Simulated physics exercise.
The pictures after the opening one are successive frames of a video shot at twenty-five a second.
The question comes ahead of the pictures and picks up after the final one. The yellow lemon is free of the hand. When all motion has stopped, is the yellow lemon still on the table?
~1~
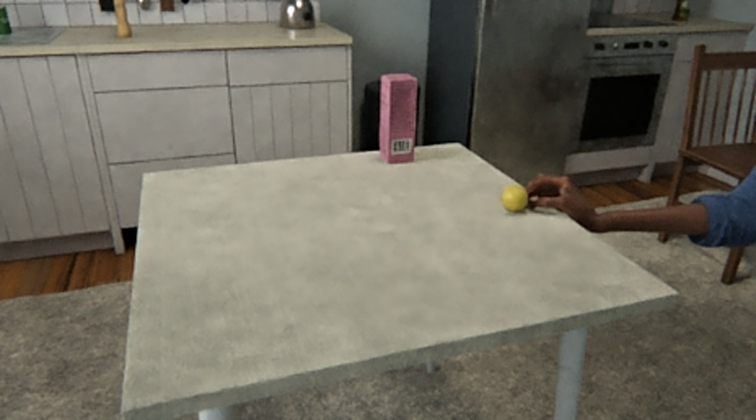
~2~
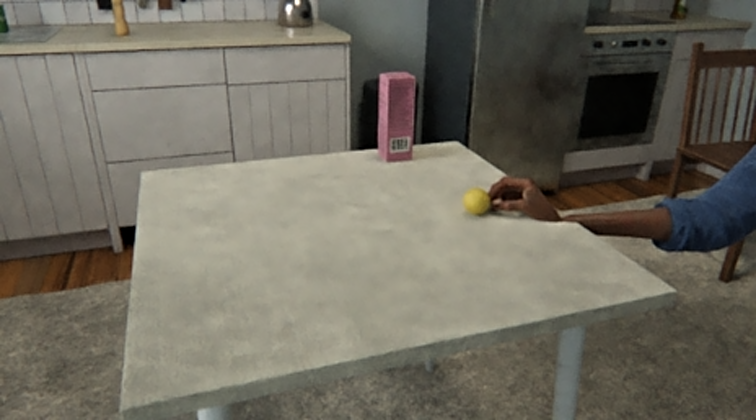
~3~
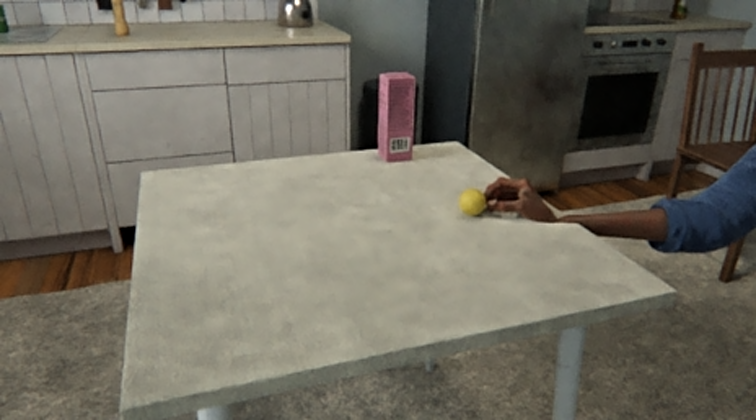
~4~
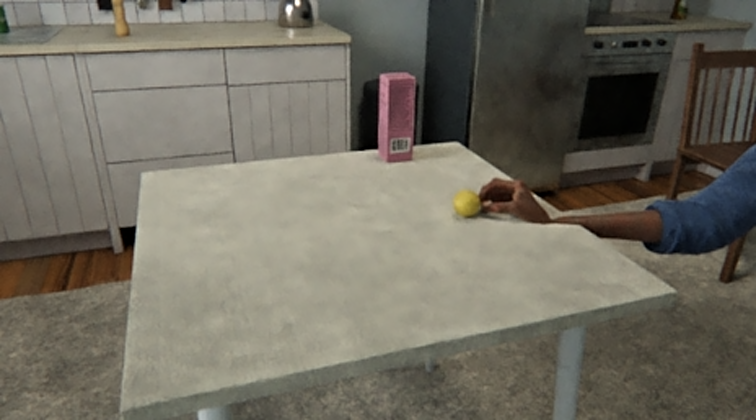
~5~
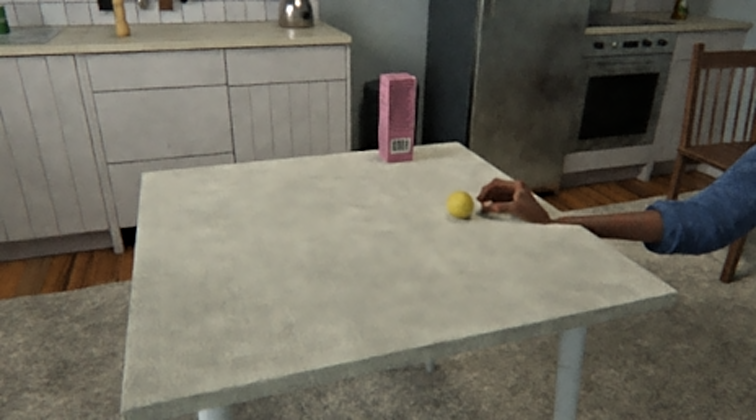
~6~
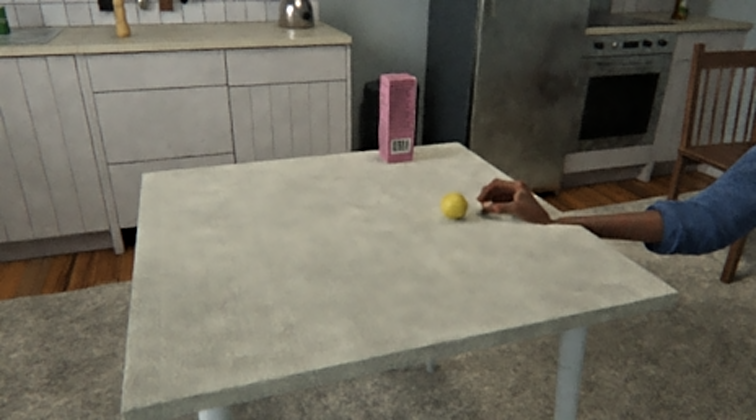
Short version: It never escapes the table.
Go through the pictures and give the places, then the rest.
Under the hand; yellow lemon (515, 198), in the first picture.
Under the hand; yellow lemon (476, 202), in the second picture.
Under the hand; yellow lemon (472, 202), in the third picture.
Yellow lemon (467, 203), in the fourth picture.
Yellow lemon (460, 205) moved a little, in the fifth picture.
Yellow lemon (454, 206) moved a little, in the sixth picture.
Then, 0.10 s later than the last frame, yellow lemon moved about its own width near (440, 208).
Then, 0.20 s later than the last frame, yellow lemon moved well along near (427, 209).
Then, 0.30 s later than the last frame, yellow lemon moved well along near (417, 211).
Then, 0.50 s later than the last frame, yellow lemon moved well along near (402, 213).
When it is over, moved from the start, yellow lemon. End places, in pixels of the last picture, yellow lemon near (397, 213).
